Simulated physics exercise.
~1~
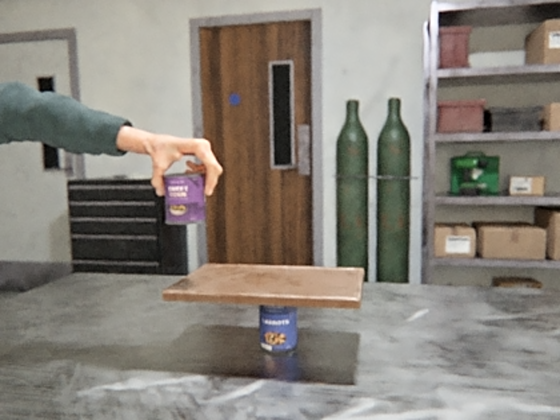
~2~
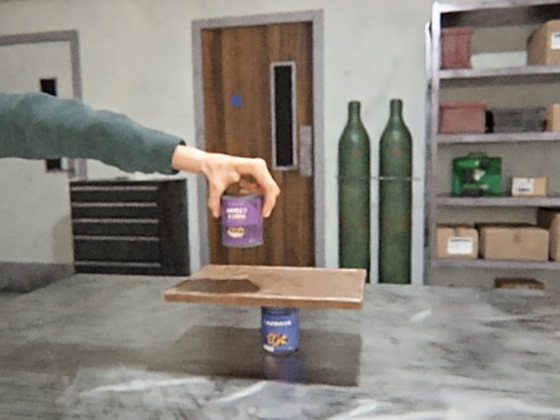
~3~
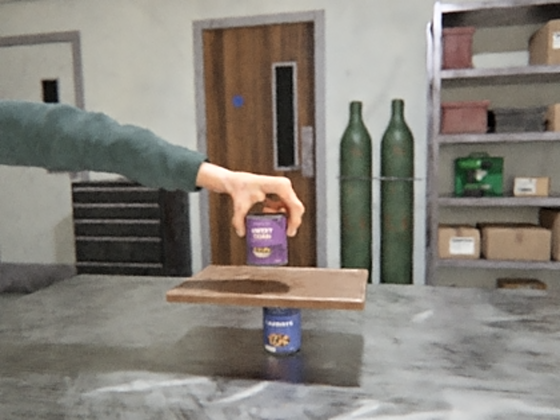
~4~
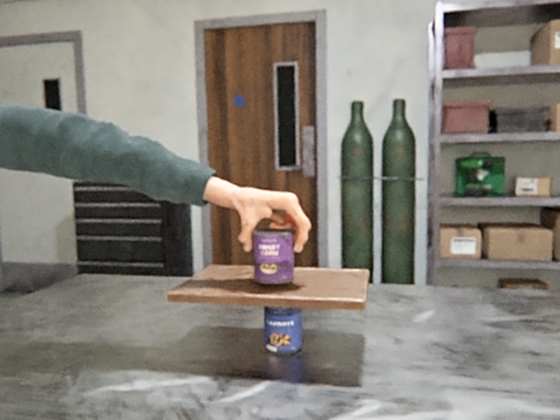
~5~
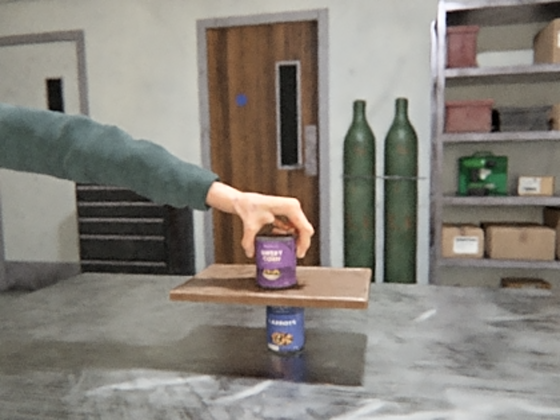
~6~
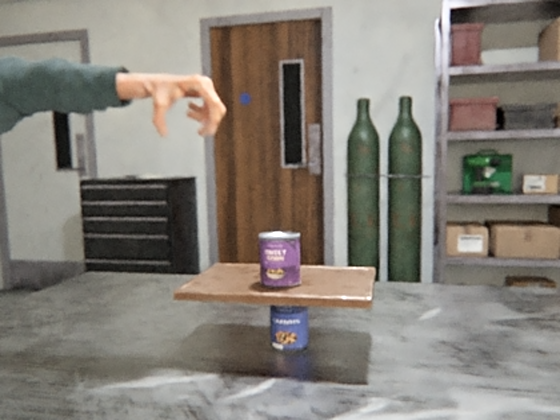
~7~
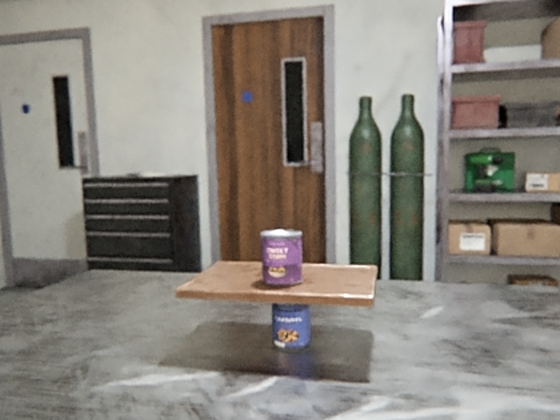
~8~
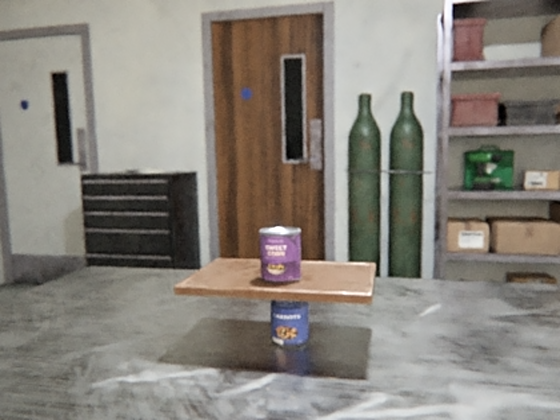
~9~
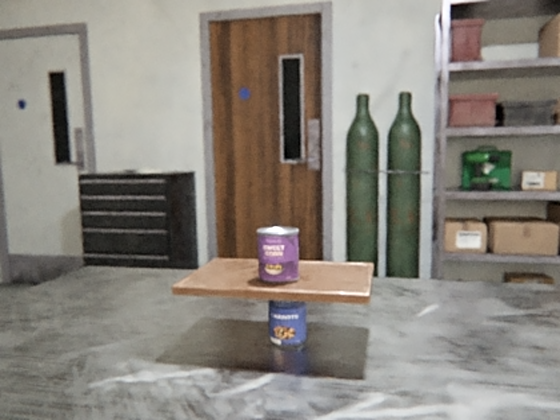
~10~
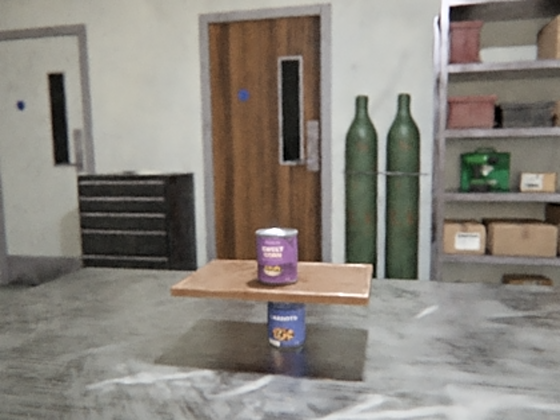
A purple tin, held by a hand in a dark green sleeve reaching in from the left, moves right above a grey table, seen from the front by a slightly swaying camera. On the table, a flat brown board rests across a blue tin, with wooden and pale doors, dark drawers, green cylinders and loaded shelves behind. The hand lowers the purple tin onto the board, roughly above the blue tin. It lets go and draws back to the left, out of view. The purple tin stays upright, and the board remains balanced on the blue tin.
